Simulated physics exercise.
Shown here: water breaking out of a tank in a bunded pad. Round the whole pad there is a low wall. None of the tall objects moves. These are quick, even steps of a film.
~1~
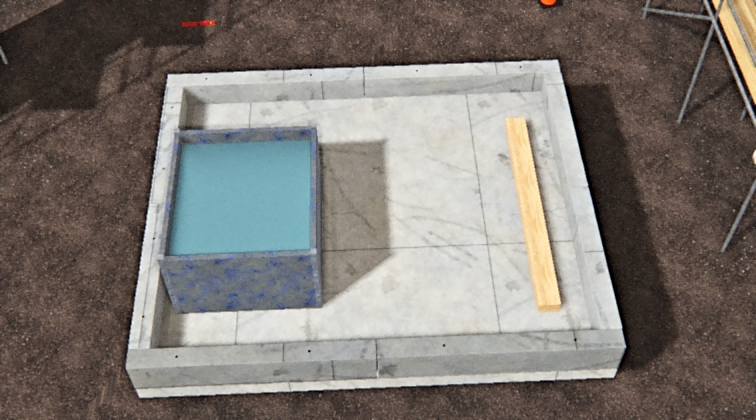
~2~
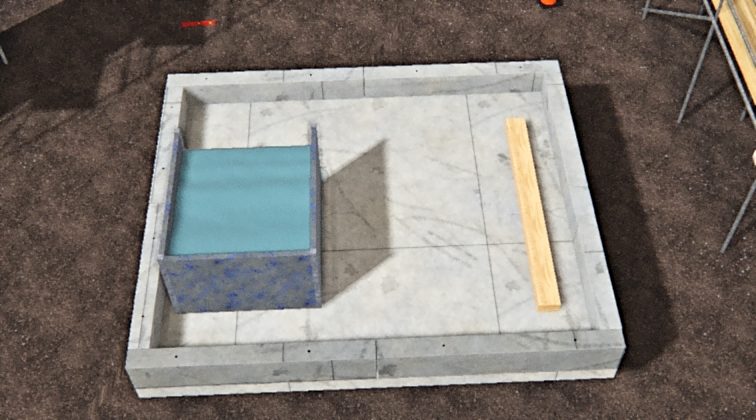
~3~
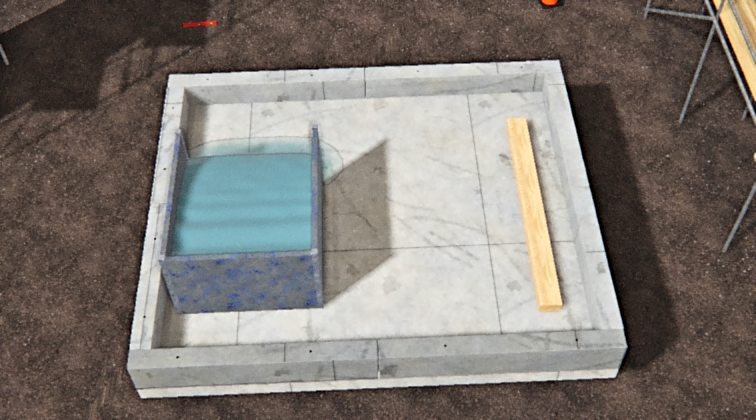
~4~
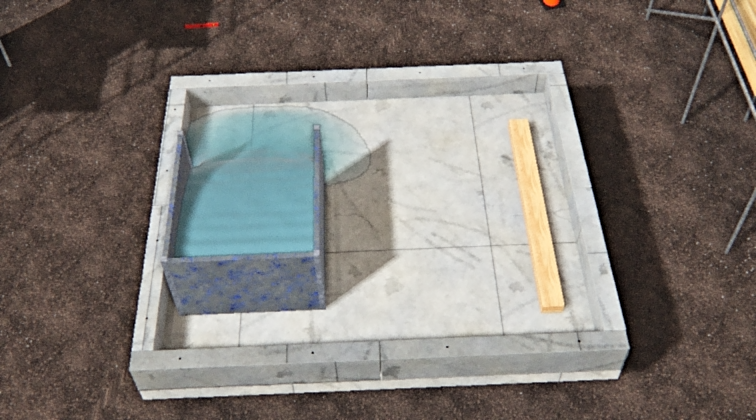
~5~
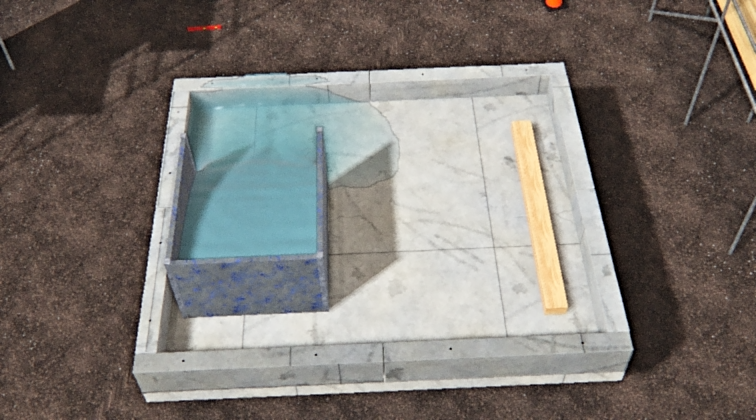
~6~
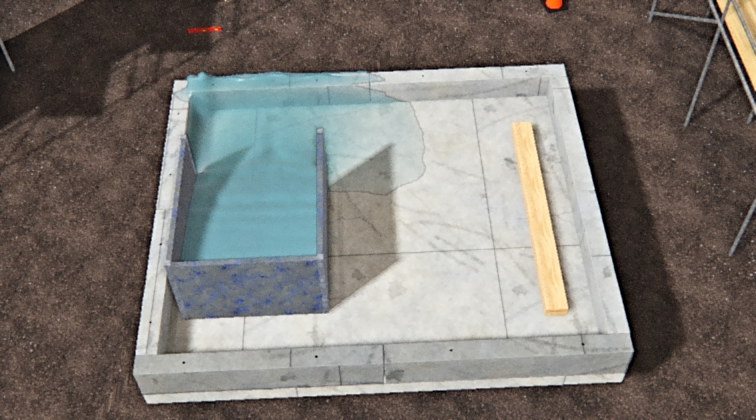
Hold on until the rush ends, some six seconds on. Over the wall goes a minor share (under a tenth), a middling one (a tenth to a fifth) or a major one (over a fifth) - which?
A middling share.
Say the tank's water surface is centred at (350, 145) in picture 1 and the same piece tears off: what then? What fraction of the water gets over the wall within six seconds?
About 22 %.
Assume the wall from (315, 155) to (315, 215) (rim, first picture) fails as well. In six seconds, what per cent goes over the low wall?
Close to 2 per cent, I reckon.
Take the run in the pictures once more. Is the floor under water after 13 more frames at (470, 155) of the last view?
That spot: Soaked.
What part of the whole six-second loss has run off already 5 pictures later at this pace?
About 40 per cent.
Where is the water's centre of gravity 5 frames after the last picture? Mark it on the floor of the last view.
The balance point is around (277, 183).
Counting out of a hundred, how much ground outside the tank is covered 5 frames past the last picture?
About 35 per cent.
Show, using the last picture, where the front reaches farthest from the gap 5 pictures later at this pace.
About (545, 100).
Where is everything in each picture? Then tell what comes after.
The water tank at (243, 194) is whole and still, in the first frame.
Water pours out on the water tank's far side and has run to (324, 180), in the second frame.
The front is at a hidden place, out from the gap on the water tank's far side, in the third frame.
The front is at (345, 127), out from the gap on the water tank's far side, in the fourth frame.
Water pours out on the water tank's far side and has run to (360, 103), in the fifth frame.
Water pours out on the water tank's far side and has run to (403, 103), in the sixth frame.
A moment on, water covers 30 % of the floor; the low wall has let 2 % over.
Next, water covers 35 % of the floor; the low wall has let 7 % over.
Then, water covers 55 % of the floor; the low wall has let 16 % over.
Later, water covers 75 % of the floor; the low wall has let 17 % over.
In the end, water covers 80 % of the floor; the low wall has let 17 % over.
